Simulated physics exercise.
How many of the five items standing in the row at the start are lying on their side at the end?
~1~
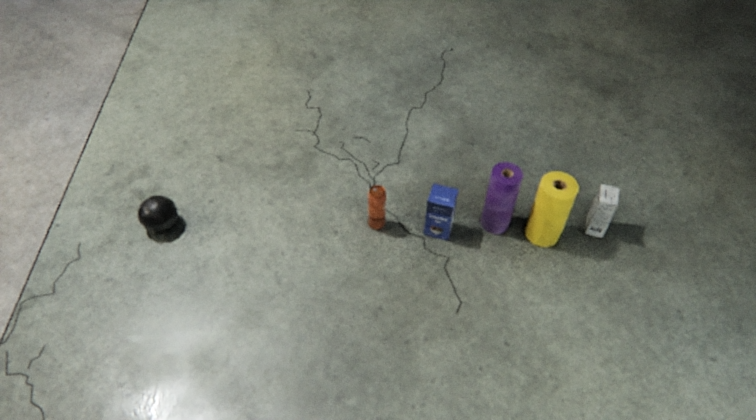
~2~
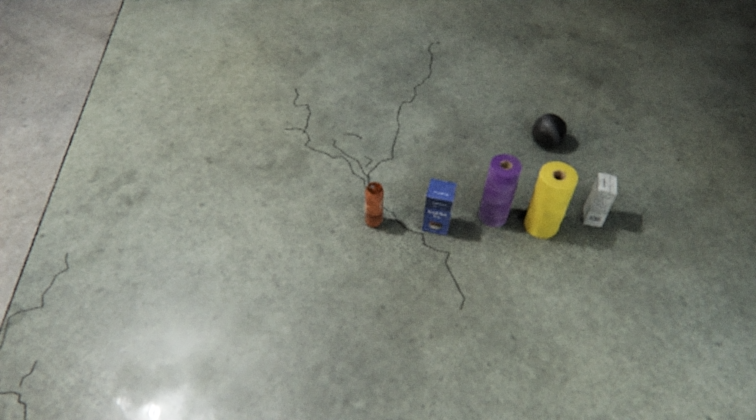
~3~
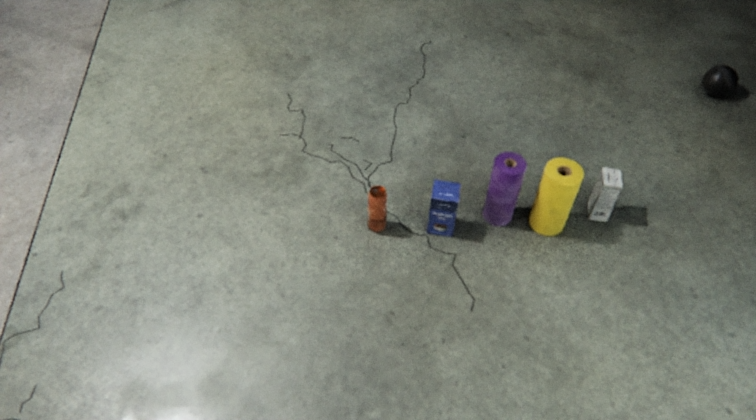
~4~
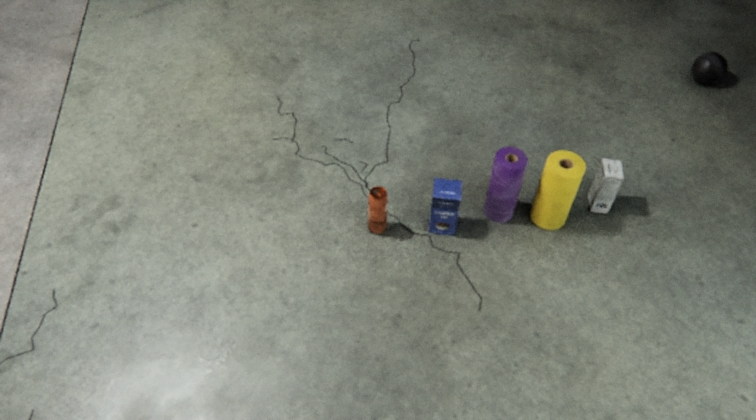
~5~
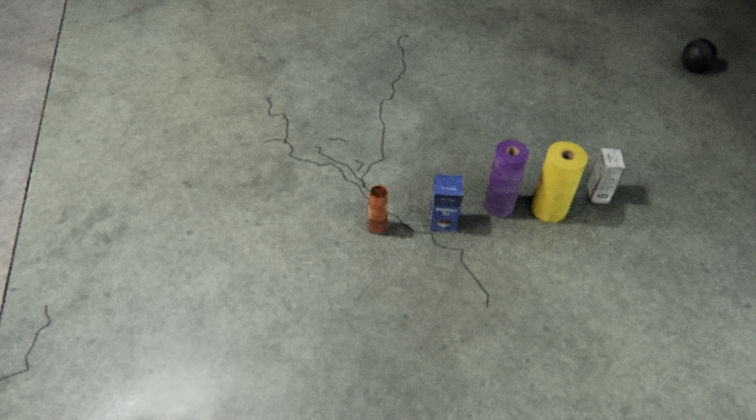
None of them are lying down. The orange can, blue carton, purple roll, yellow roll and white carton are all still upright.
A tall yellow roll stands in a row on a cracked grey concrete floor, seen from above, with a purple roll and a blue carton to its left, a small orange can at the far left and a white carton at its right. A black ball starts well to the left of the row. It travels right, passing behind the standing items without knocking any over, and carries on to the upper right. There it stays, shifting only slightly in view as the camera drifts. At the end all five items still stand in their places.
